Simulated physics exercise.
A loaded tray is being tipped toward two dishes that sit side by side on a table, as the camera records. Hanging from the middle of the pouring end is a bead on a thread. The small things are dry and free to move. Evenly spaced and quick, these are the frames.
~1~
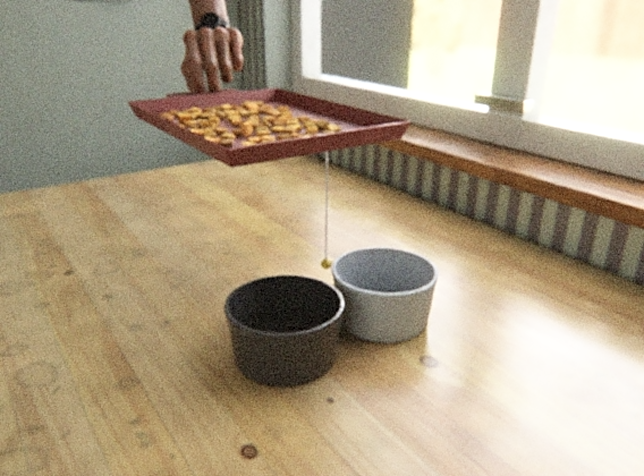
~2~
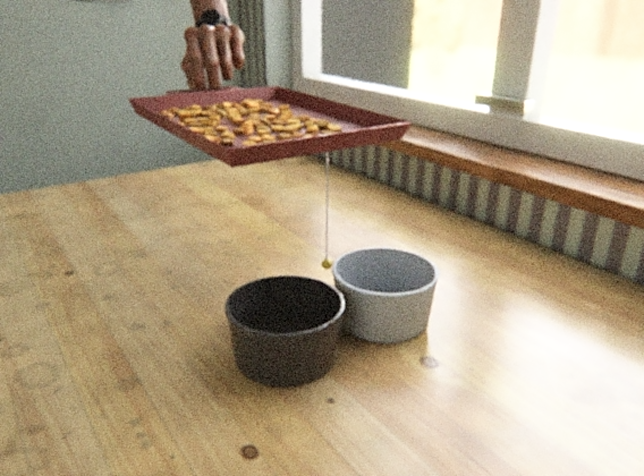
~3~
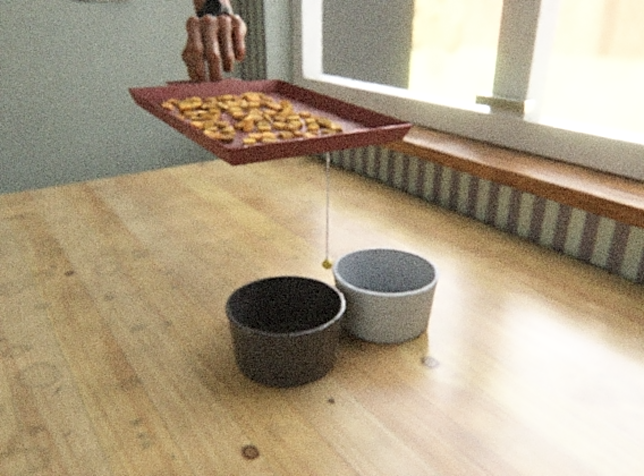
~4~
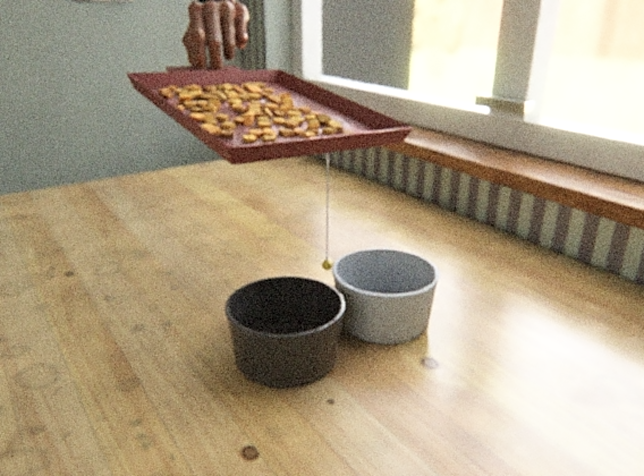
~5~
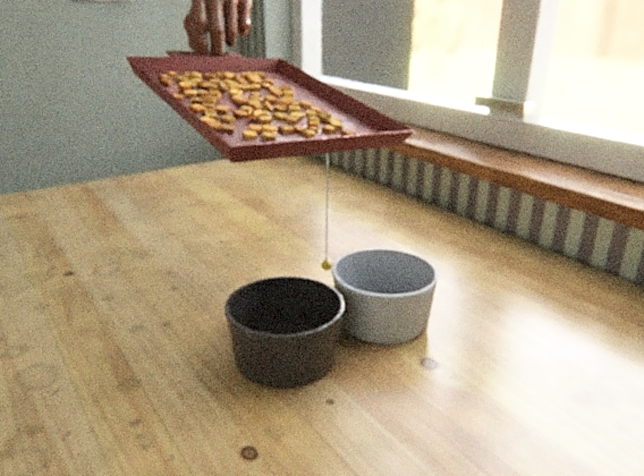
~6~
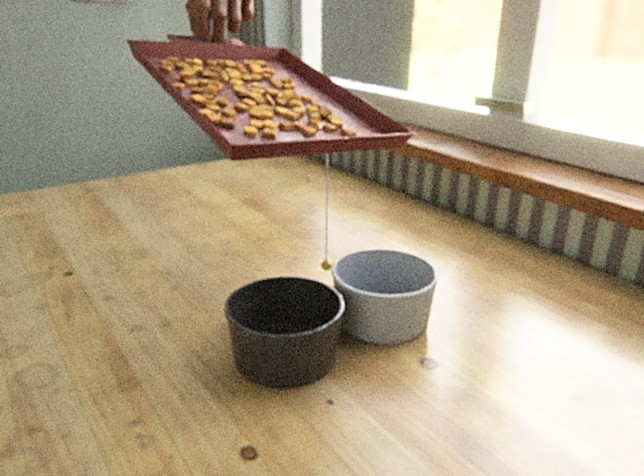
Hand raising the back of a red tray of small golden pieces, tilting it gradually above dark and pale grey dishes.
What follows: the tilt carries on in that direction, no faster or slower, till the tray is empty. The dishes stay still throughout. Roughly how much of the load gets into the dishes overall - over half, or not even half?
Over half gets in.
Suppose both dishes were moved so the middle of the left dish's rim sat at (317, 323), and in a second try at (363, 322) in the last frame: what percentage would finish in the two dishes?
About 60% on the first try and 20% on the second.
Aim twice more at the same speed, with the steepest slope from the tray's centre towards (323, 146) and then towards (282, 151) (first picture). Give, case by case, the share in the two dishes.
The first gives 70 %, the second 80 %.
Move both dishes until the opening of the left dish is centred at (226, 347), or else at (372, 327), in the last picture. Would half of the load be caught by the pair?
Result, first setup: The minor share; second setup: The minor share.
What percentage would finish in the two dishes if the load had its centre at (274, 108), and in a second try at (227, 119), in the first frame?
Close to 80 in a hundred, then close to 80 in a hundred.
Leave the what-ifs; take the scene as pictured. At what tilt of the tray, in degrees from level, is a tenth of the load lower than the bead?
Somewhere near 70°.
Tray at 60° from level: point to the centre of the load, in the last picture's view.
Look about (364, 135) in the last picture.
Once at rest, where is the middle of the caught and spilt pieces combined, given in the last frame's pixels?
The centre settles at about (394, 313).
Soon, tray tipped steeply; nearly all on the tray; a small part in the air.
A while on, tray tipped past a quarter turn; a small part on the tray; a stray few in the left dish; about half in the right dish; a small part outside both; about a quarter in the air.
Towards the end, tray tipped past a quarter turn; a stray few in the left dish; most in the right dish; a small part outside both.
Finally, tray tipped past a quarter turn; a stray few in the left dish; most in the right dish; a small part outside both.
